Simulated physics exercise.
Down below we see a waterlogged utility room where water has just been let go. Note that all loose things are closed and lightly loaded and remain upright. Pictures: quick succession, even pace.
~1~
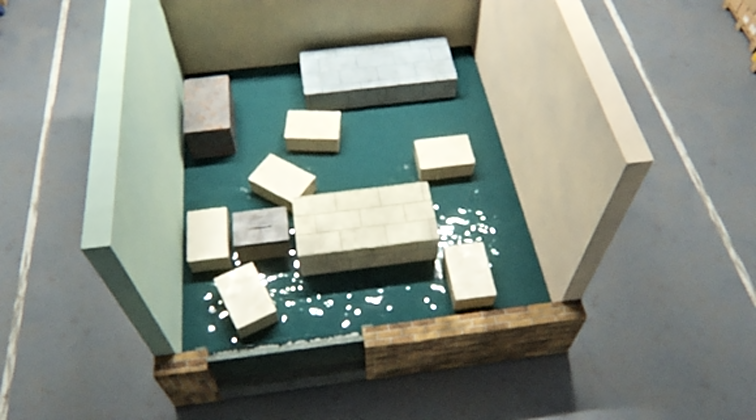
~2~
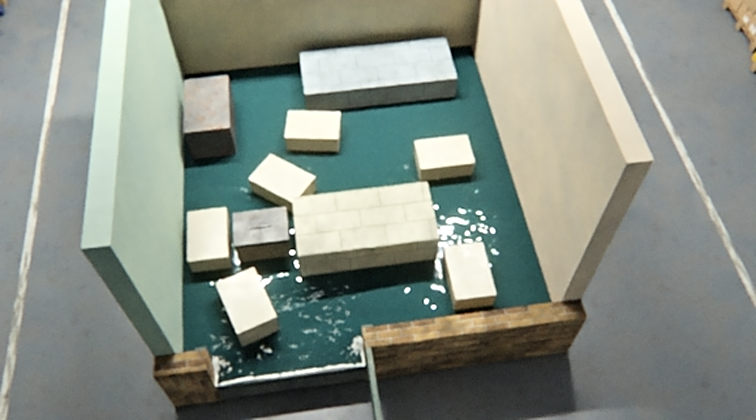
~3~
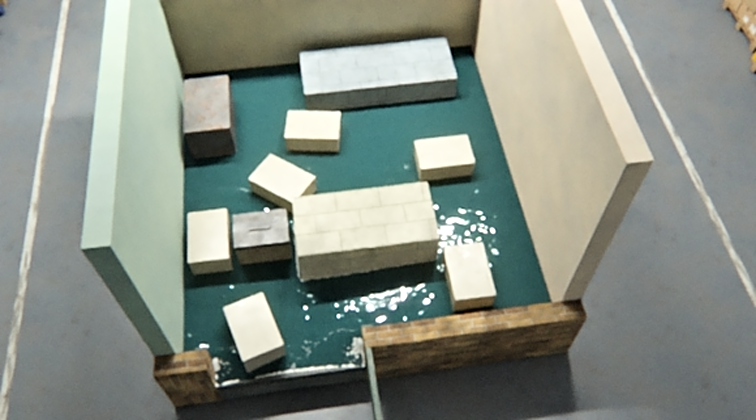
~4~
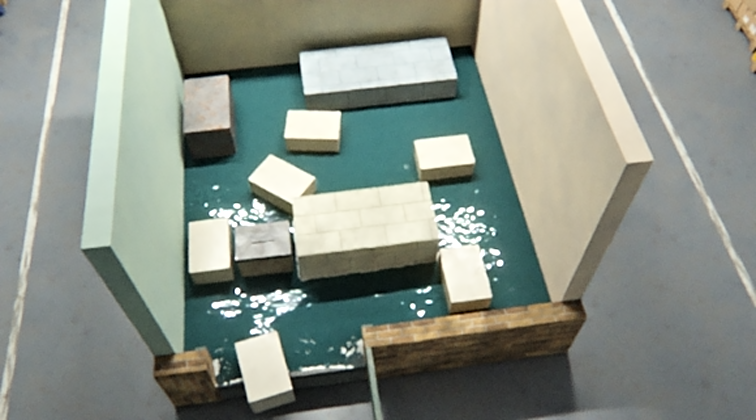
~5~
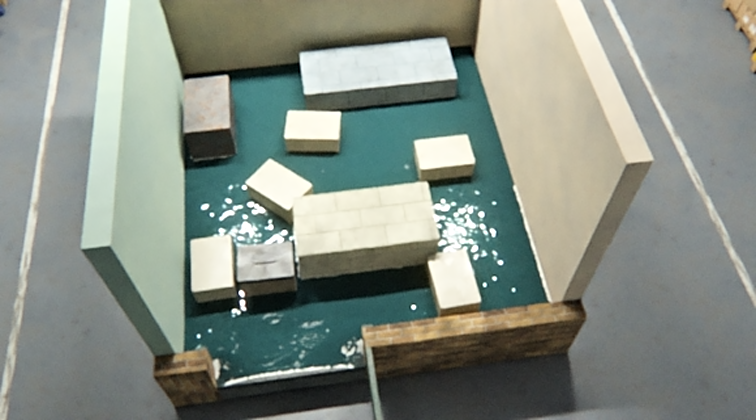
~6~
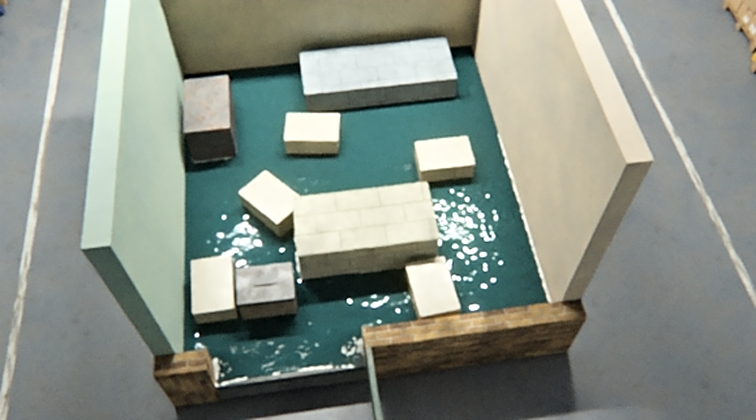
A cream block near the front slides toward the gap in the low brown wall, passes through it and leaves view. Behind it, a pale block and a gray one drift forward together across the glinting green water, while another on the right shifts toward the wall and one behind turns slightly.
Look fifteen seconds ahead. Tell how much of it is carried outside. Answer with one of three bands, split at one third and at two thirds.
Two thirds or more.
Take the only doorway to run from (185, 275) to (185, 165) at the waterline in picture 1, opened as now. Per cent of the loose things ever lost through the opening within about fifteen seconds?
Estimate: Near 90 %.
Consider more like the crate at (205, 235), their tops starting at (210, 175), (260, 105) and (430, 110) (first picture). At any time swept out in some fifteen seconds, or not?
In order: Exits; exits; never exits.
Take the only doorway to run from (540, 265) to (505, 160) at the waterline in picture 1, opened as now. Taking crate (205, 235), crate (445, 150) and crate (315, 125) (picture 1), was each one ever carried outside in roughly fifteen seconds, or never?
As listed: Still in, out, out.
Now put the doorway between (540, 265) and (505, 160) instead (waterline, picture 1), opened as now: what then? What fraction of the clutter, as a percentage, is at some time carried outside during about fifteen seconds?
Roughly 70 %.
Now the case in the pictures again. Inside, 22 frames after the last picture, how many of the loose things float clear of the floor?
The answer is 1.
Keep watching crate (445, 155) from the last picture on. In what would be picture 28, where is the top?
About (353, 312).
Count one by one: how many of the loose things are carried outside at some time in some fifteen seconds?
The count is 7.
A moment on, 2 of 7 are out; 5 afloat.
Next, 5 of 7 are out; 2 afloat.
Later, 6 of 7 are out; 1 afloat.
In the end, 7 of 7 are out; 0 afloat.
